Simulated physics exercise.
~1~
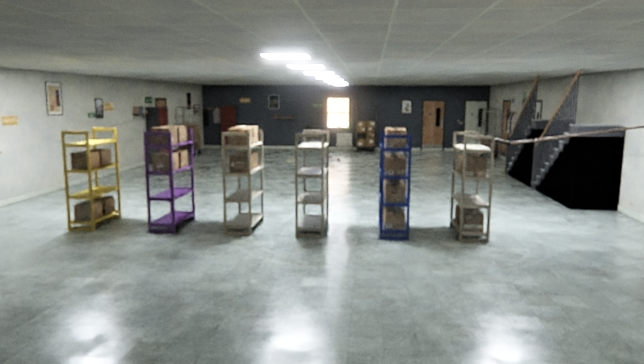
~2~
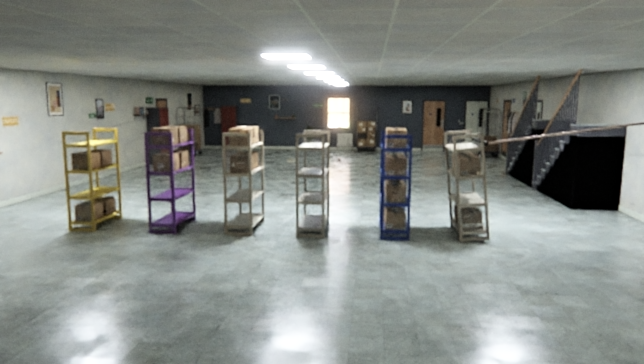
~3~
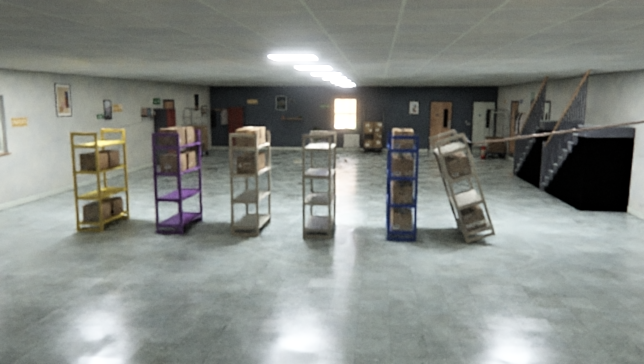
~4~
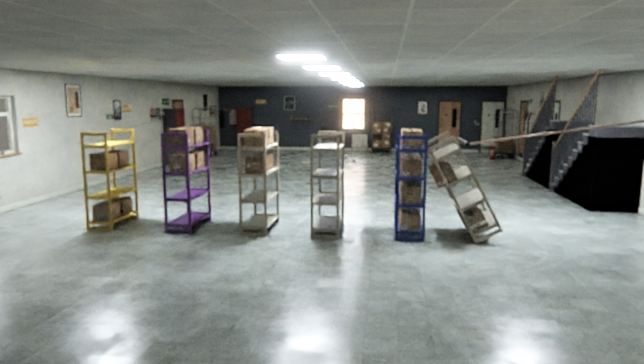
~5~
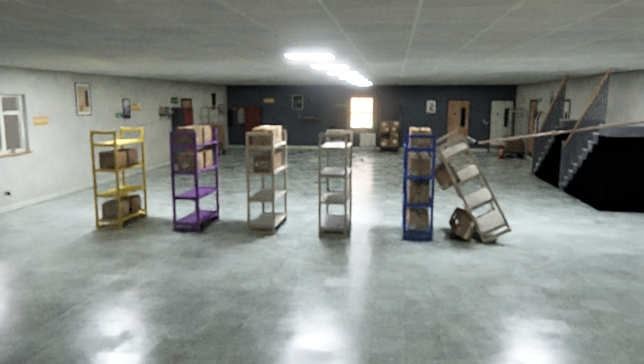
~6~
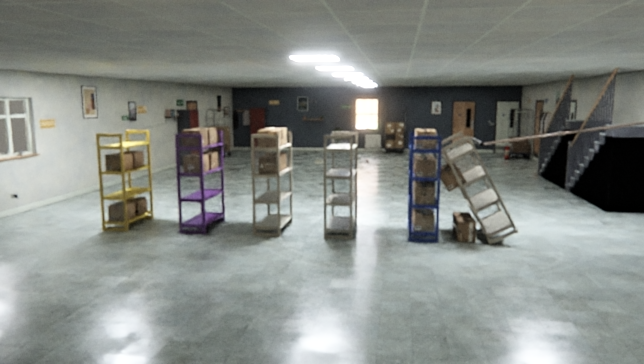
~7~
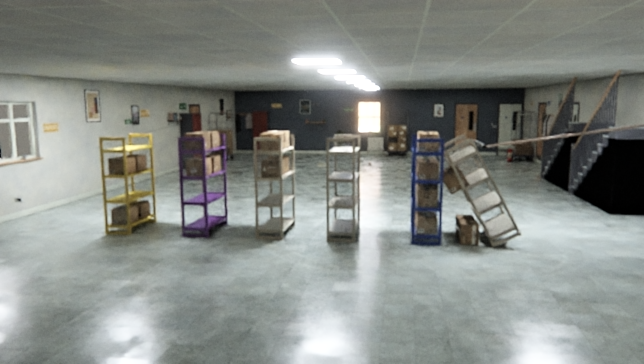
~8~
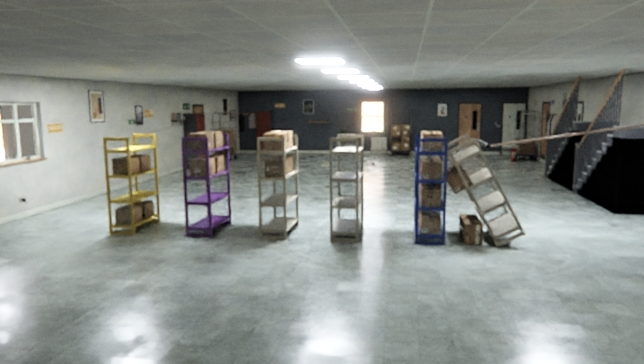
At first, six shelving units stand in a spaced row across the shiny floor of a wide room, most of them holding cardboard boxes, while a long pole reaches in from the right toward the end unit. The pole meets its upper part, and the unit begins to tip left. It tilts further until its top comes to rest against the blue unit beside it. Boxes slide out of the leaning unit and one drops to the floor between the two. Finally, the end unit stays propped at a slant, while the blue, purple, yellow and other units remain upright.
